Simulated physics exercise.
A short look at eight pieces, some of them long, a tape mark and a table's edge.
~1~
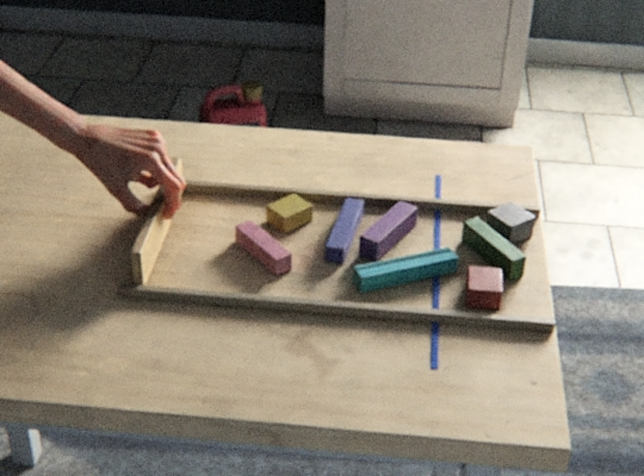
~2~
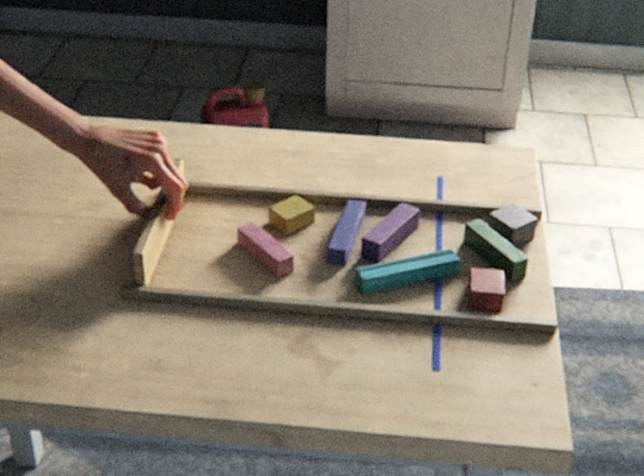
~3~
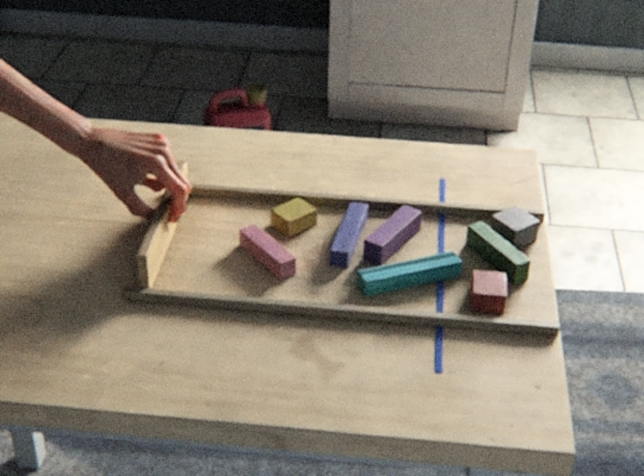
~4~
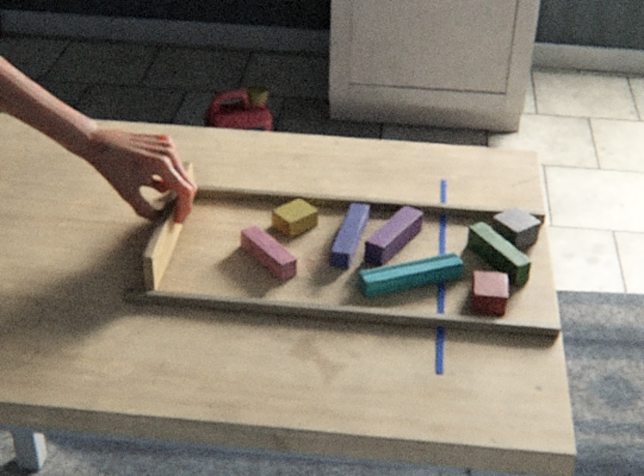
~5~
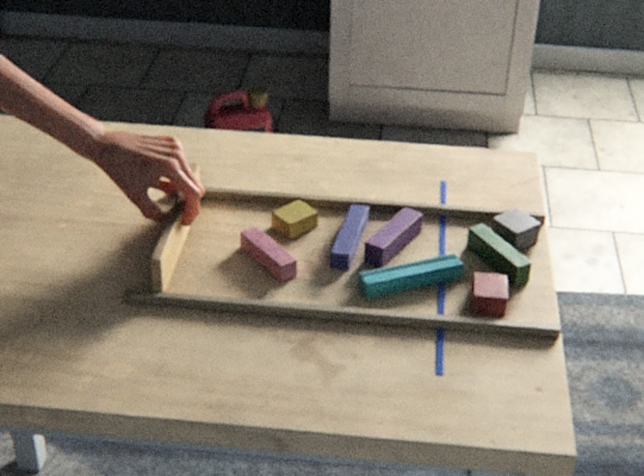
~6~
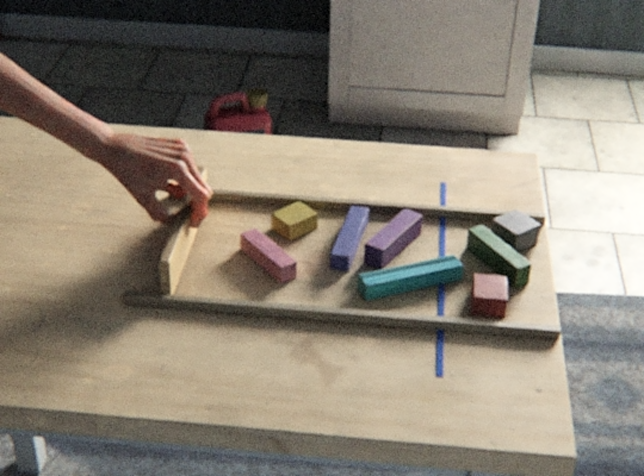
We see a hand holding an upright wooden board at the left of a shallow tray on a table, sliding it slightly rightward, while the eight coloured blocks ahead of it, some near a blue tape line, stay practically still.
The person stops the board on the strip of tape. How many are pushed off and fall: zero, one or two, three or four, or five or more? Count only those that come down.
The number that fall off is zero.
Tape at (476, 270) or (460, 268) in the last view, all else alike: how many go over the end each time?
The counts: 2 and 0.
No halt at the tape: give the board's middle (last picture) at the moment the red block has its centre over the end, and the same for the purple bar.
For the red block at (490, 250), for the purple bar at (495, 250).
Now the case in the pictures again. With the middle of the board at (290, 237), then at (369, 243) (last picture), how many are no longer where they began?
By then 2, and 5.
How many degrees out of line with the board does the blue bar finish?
Roughly 10° out of line.
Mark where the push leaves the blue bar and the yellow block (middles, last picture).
About (479, 247), and the other about (458, 226).
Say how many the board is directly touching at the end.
The number is 2.
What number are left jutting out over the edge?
Overhanging: 2.
A little later, none off yet; grey block at rest near (515, 231); green bar at rest near (498, 256); red block at rest near (489, 295).
When it is over, the number that fall off is zero.
